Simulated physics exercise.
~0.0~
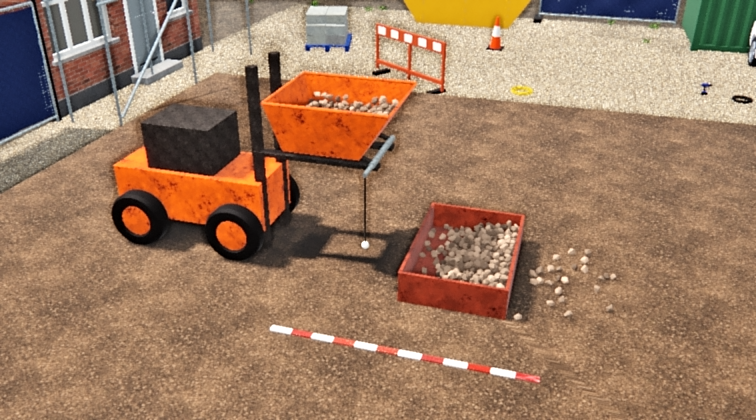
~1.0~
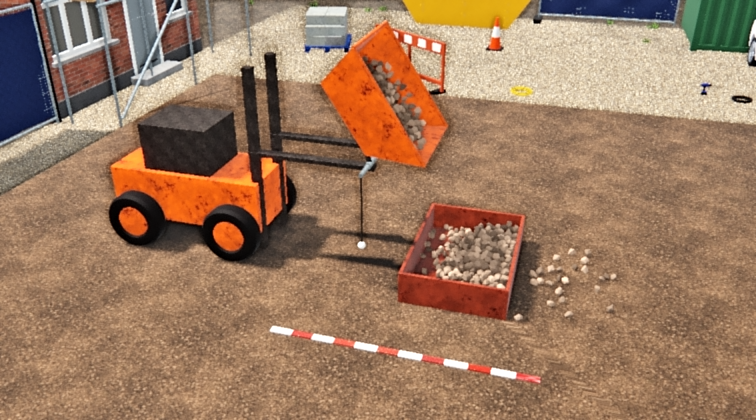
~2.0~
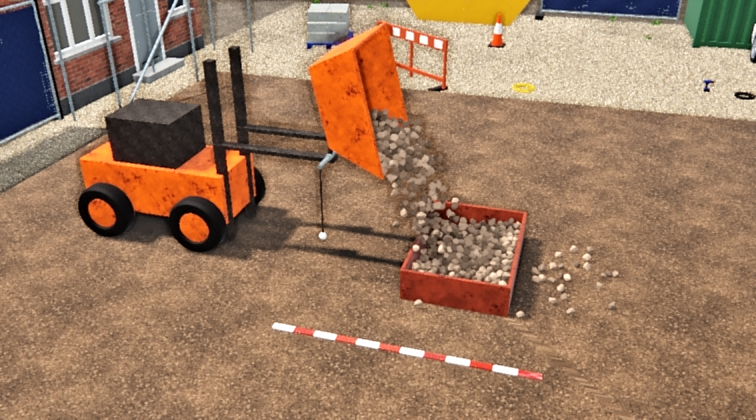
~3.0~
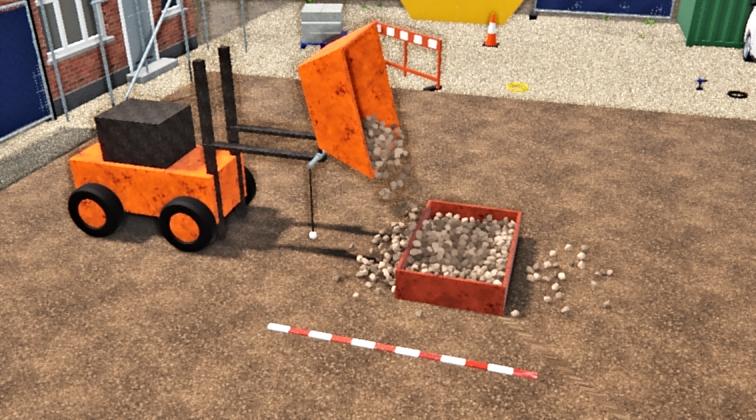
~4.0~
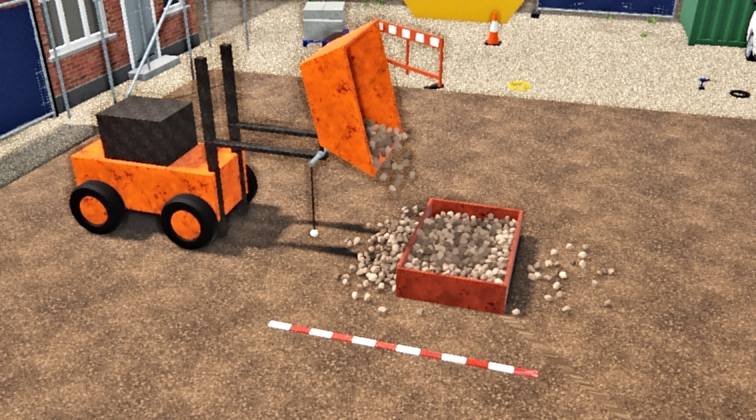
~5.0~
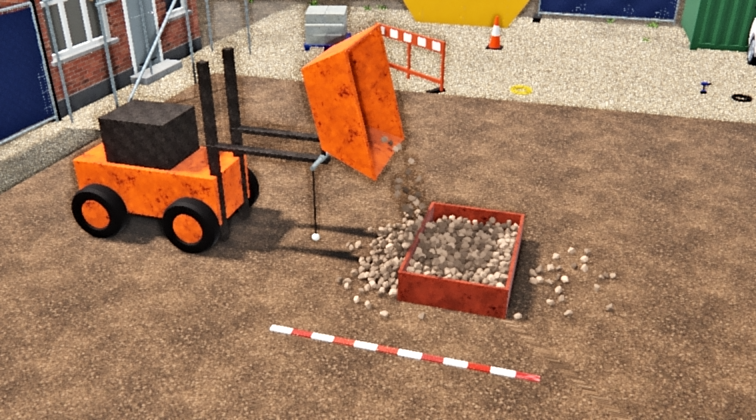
At first, an orange fork truck holds a raised skip of pale stones near a low red bin already partly filled, with a few stones scattered to its right. The skip tips steeply toward the bin, its stones still inside. Then the truck draws back to the left as the skip tilts further and stones pour over the bin's near left edge. The stream shifts short, and stones pile on the ground against the bin's left side. The flow thins to a trickle, leaving the skip steeply tilted, the bin fuller and a loose heap beside it.
